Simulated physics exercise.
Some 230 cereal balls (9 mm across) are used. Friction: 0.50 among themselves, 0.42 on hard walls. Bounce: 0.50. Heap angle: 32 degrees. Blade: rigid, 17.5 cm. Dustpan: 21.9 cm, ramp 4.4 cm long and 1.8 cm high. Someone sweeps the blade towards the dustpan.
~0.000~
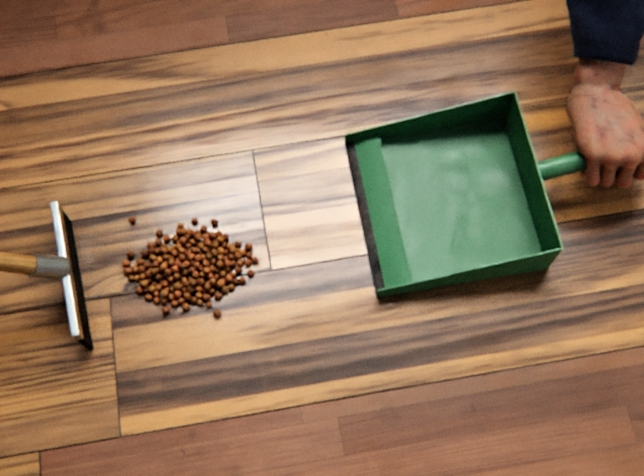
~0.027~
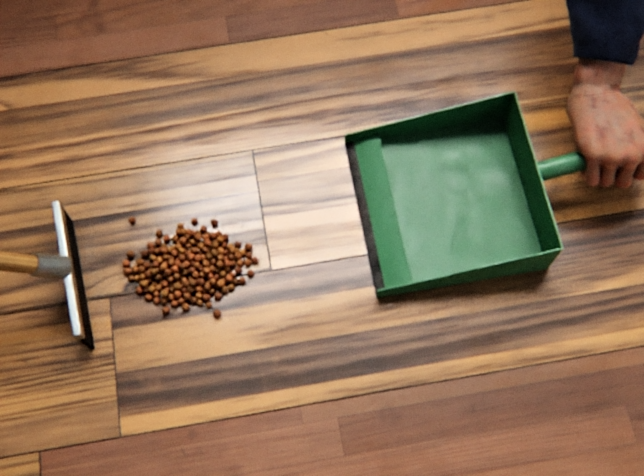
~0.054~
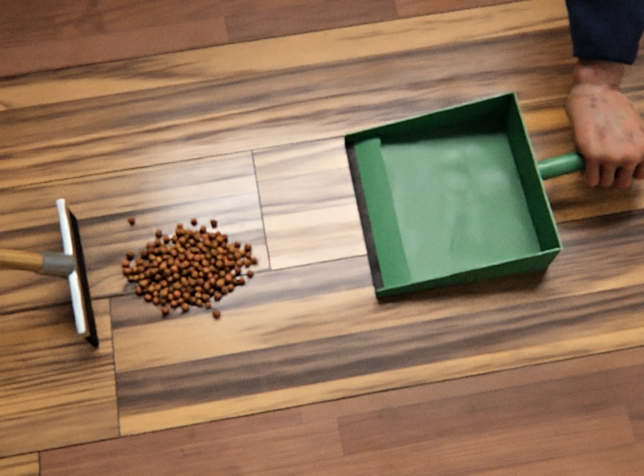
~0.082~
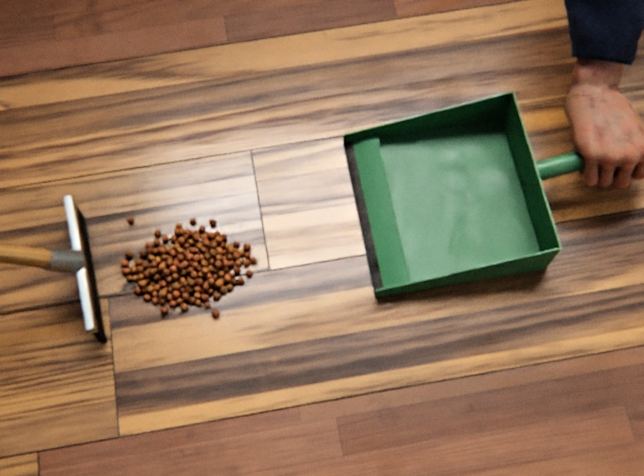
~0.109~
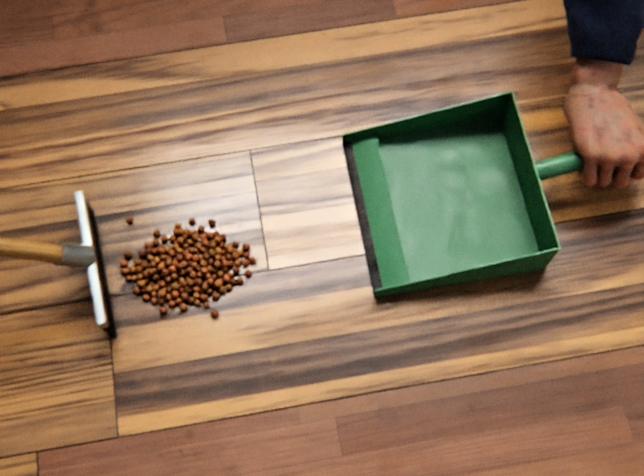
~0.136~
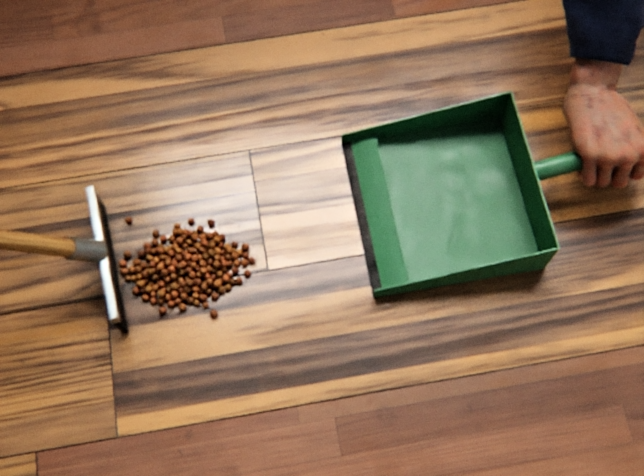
In the video, a hand holds a green dustpan still on a wooden floor, right of a heap of small brown balls, while a flat blade on a wooden handle slides rightward from the left, nearing the undisturbed heap.
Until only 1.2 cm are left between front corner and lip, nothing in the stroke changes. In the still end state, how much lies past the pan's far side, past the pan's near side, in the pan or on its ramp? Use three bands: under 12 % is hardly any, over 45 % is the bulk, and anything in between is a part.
Far side: Hardly any, near side: Hardly any, pan: A part.
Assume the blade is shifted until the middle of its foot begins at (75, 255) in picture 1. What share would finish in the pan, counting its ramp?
About 20 per cent.
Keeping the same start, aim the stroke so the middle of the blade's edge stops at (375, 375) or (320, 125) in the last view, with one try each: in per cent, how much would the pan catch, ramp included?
About 0 % and 10 %.
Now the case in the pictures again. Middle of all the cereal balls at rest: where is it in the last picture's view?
Near (354, 210).
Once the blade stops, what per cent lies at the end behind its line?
Estimate: Near 35 %.
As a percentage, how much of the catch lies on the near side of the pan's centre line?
Roughly 20 per cent.
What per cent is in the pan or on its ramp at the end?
Roughly 35 in a hundred come to rest there.
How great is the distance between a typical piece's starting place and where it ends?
I'd say near 24 cm.
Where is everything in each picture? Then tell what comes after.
Blade from (78, 335) to (57, 208), moved 0.0 cm, 0 of the pieces shifted so far; middle of the pieces at (186, 264); pan at (458, 202), in the first picture.
Blade from (79, 335) to (59, 208), moved 0.2 cm, 0 of the pieces shifted so far; middle of the pieces at (186, 264), in the second picture.
Blade from (84, 333) to (63, 206), moved 0.9 cm, 0 of the pieces shifted so far; middle of the pieces at (185, 264), in the third picture.
Blade from (92, 329) to (71, 203), moved 2.0 cm, 0 of the pieces shifted so far; middle of the pieces at (184, 264), in the fourth picture.
Blade from (103, 324) to (81, 198), moved 3.5 cm, 0 of the pieces shifted so far; middle of the pieces at (184, 264), in the fifth picture.
Blade from (115, 318) to (92, 193), moved 5.0 cm, 0 of the pieces shifted so far; middle of the pieces at (183, 265); pan at (455, 202). The blade's pace is about 0.59 m/s, heading 15 degrees away from the viewer's side, in the sixth picture.
After 0.39 s, middle of the blade 17 cm from the lip; 0 % over the lip, far side 0 %, near side 5 %.
Then, at 0.57 s, middle of the blade 7 cm from the lip; 0 % over the lip, far side 5 %, near side 5 %.
Then, at 0.86 s, middle of the blade 2 cm from the lip; 35 % over the lip, far side 5 %, near side 5 %.
In the end, at 1.2 s, far side 5 %, near side 5 %, pan 35 %, in front of the lip or behind the blade 55 %.
